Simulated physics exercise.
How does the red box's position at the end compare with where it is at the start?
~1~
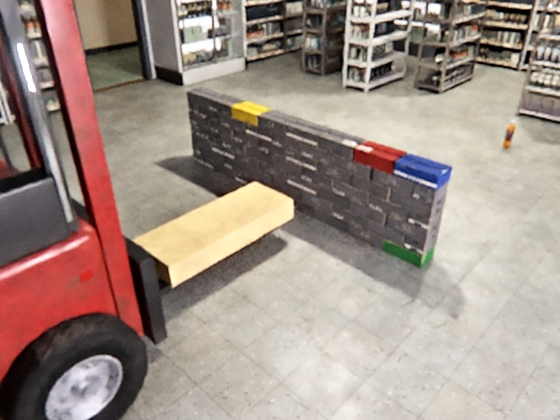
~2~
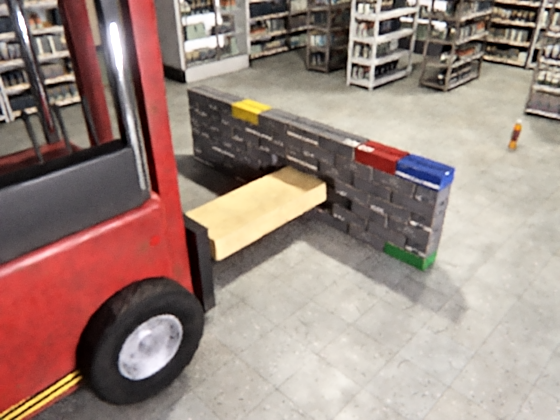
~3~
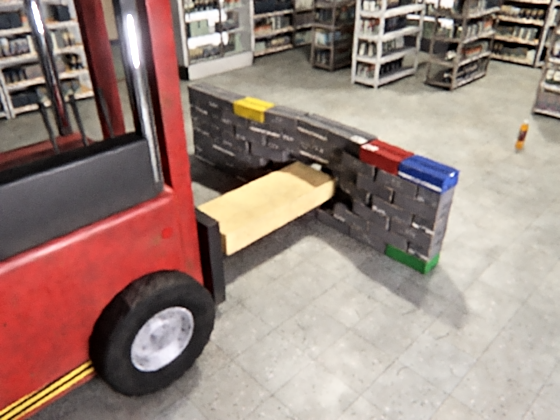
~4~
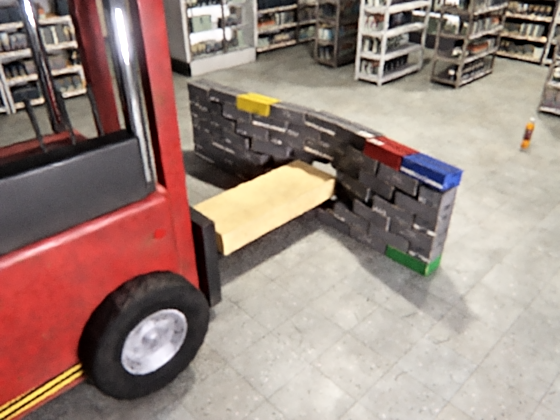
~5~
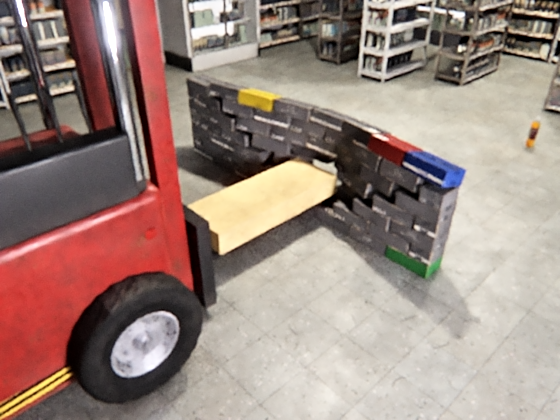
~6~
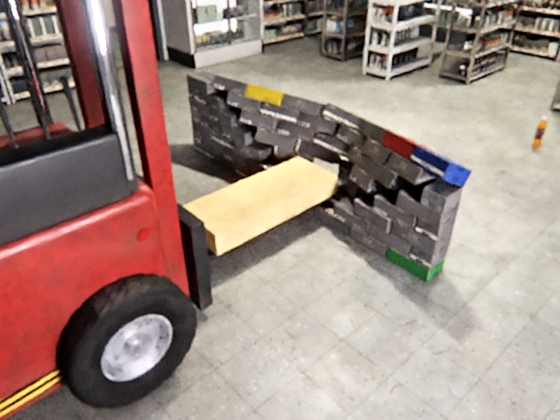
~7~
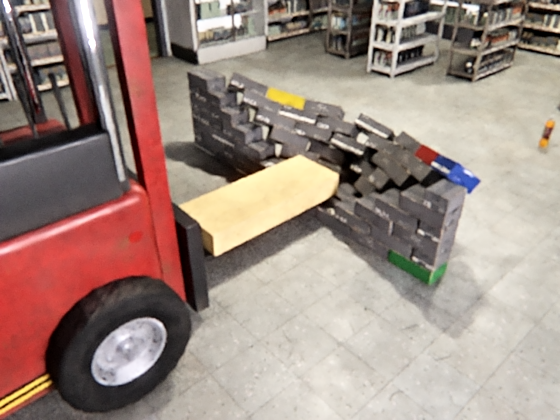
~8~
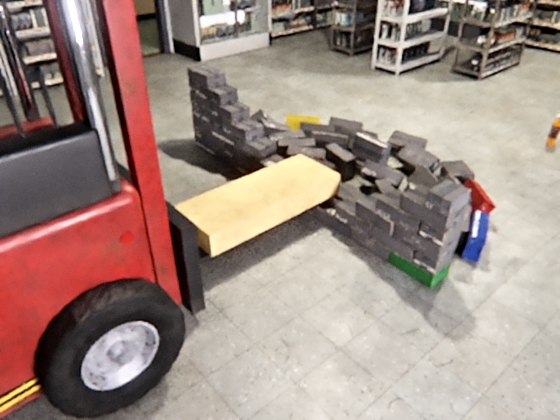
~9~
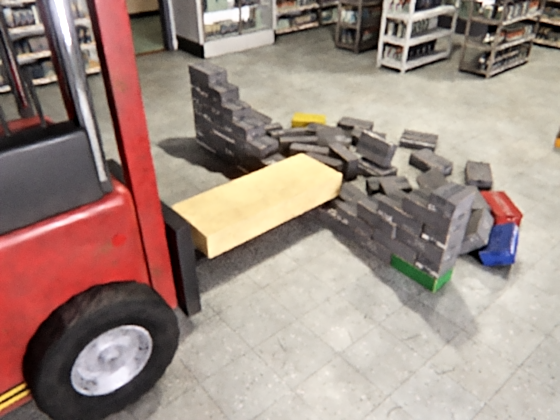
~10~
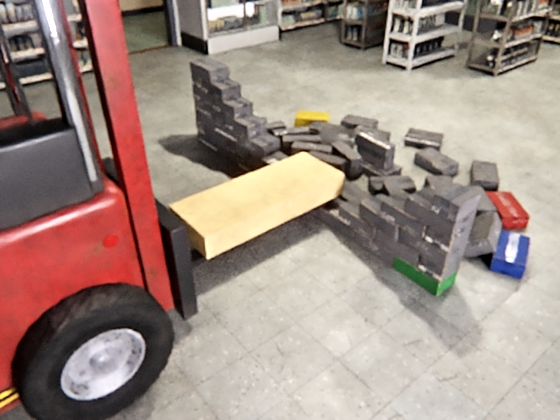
At the start the red box sits in the top row of the wall, next to the blue box near the right end. At the end it lies on the floor beyond the right end of the broken wall, still close to the blue box.
